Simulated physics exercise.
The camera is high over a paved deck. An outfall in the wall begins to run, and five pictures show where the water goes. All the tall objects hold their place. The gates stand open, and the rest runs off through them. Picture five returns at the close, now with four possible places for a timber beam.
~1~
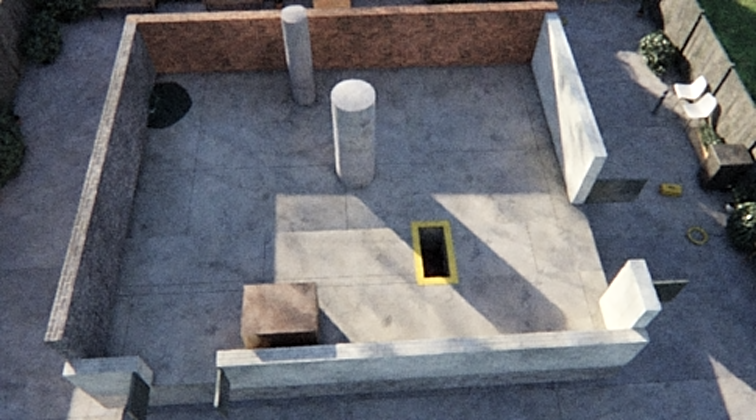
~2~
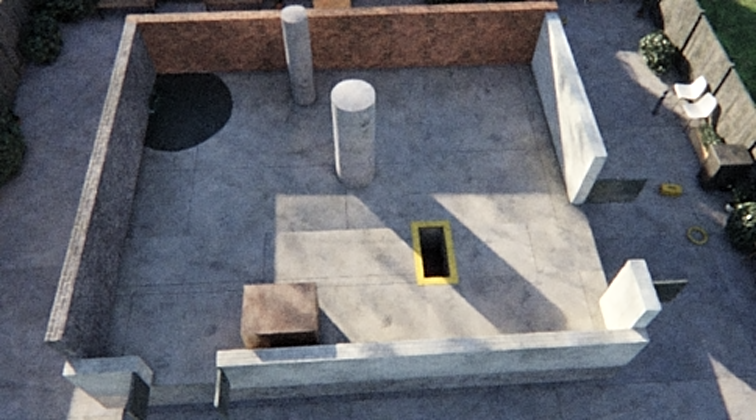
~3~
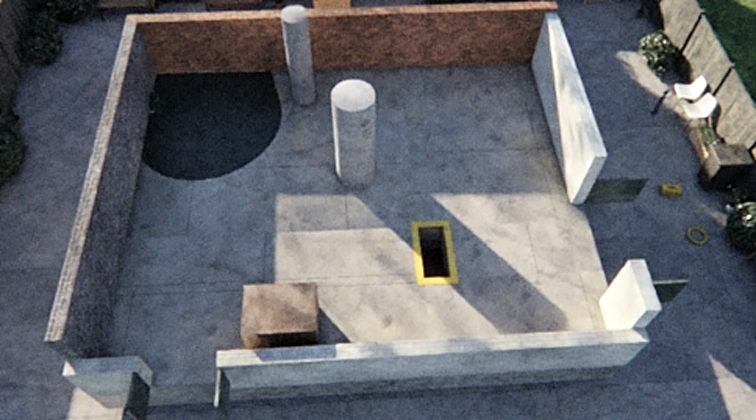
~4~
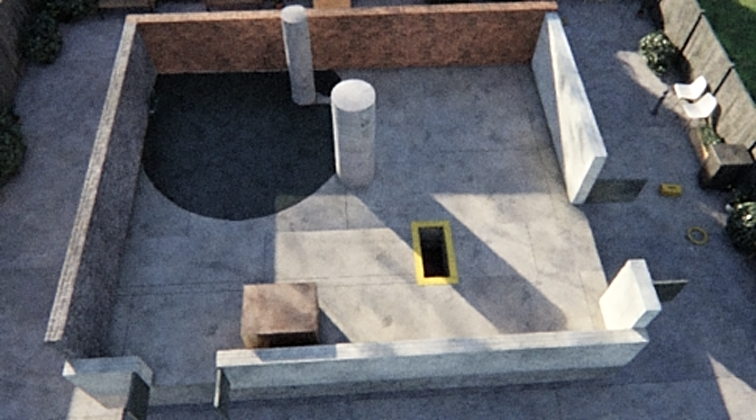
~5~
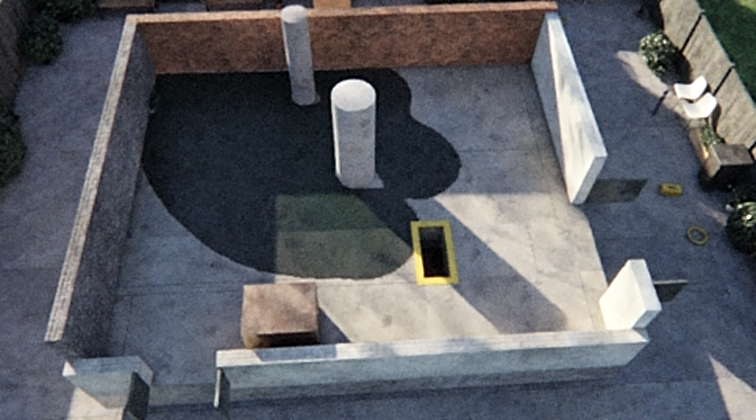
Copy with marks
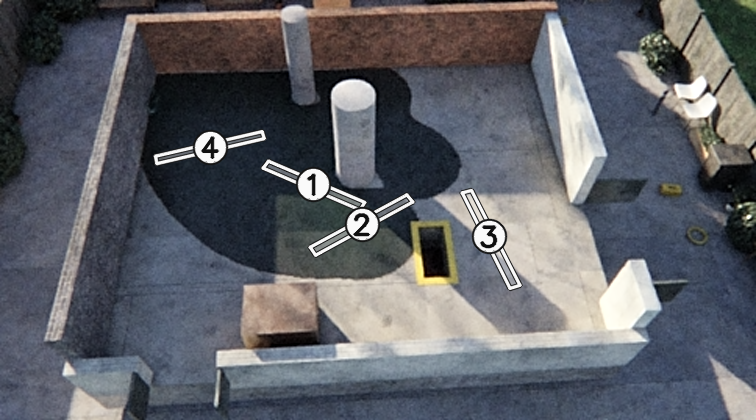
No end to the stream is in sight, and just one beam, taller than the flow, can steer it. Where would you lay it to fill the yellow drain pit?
3 is best.
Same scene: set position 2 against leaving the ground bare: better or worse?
Position 2 is worse.
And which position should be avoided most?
2.
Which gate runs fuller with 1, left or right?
The right one.
In white, 1 from (265, 164) to (362, 206); 2 from (312, 251) to (409, 198); 3 from (466, 191) to (514, 286); 4 from (156, 159) to (263, 135).
For position 1, about 15 % of the stream goes into the yellow drain pit, about 83 % out by the gates.
For position 2, about 2 % of the stream goes into the yellow drain pit, about 94 % out by the gates.
For position 3, about 23 % of the stream goes into the yellow drain pit, about 75 % out by the gates.
For position 4, about 12 % of the stream goes into the yellow drain pit, about 83 % out by the gates.
